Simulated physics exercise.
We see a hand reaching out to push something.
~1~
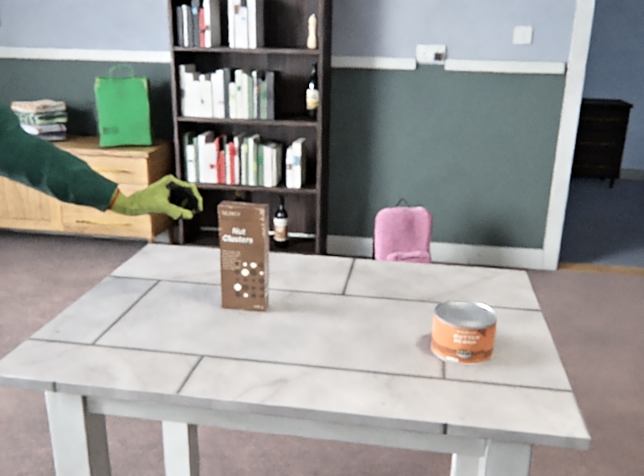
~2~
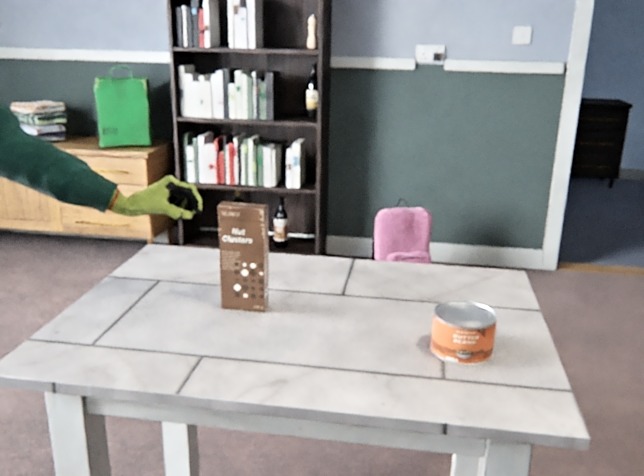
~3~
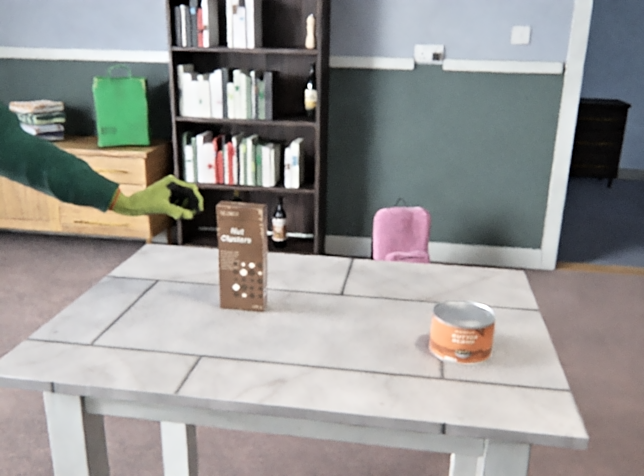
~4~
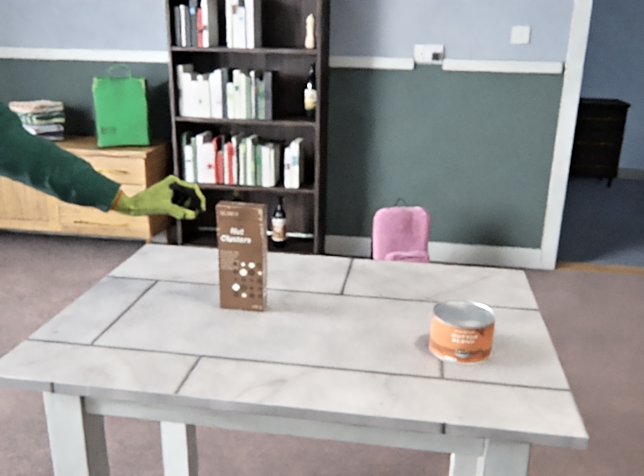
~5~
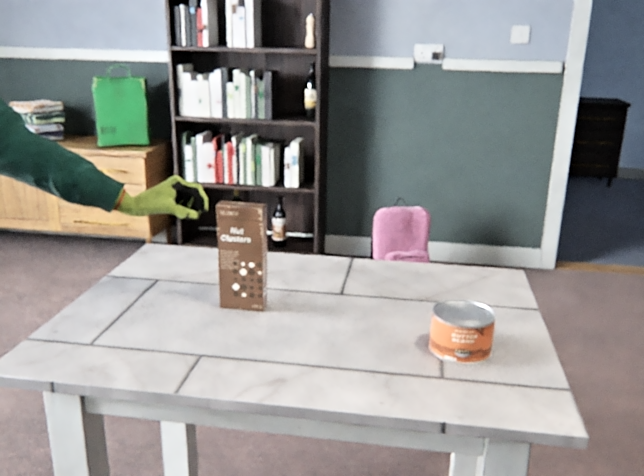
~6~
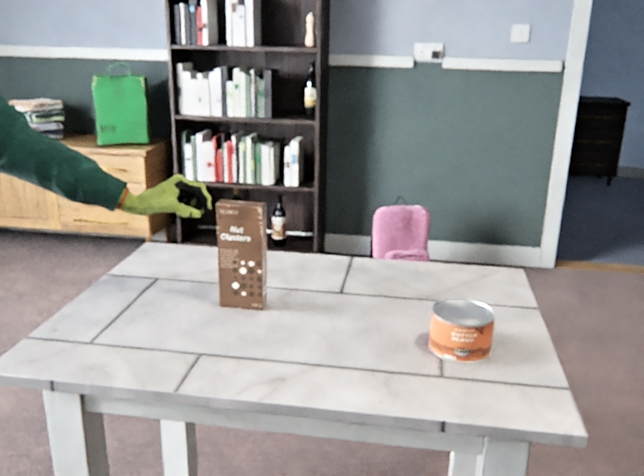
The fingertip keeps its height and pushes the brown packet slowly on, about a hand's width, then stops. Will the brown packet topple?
The brown packet topples.
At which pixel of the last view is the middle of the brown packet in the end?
At about (325, 291).
Then, 1.10 s on from there, brown packet turned 20° from how it was put near (263, 252).
Then, 1.60 s on from there, brown packet turned 60° from how it was put near (301, 266).
In the end, toppled on the table, brown packet. At the end, from the last picture's camera, brown packet near (325, 291).
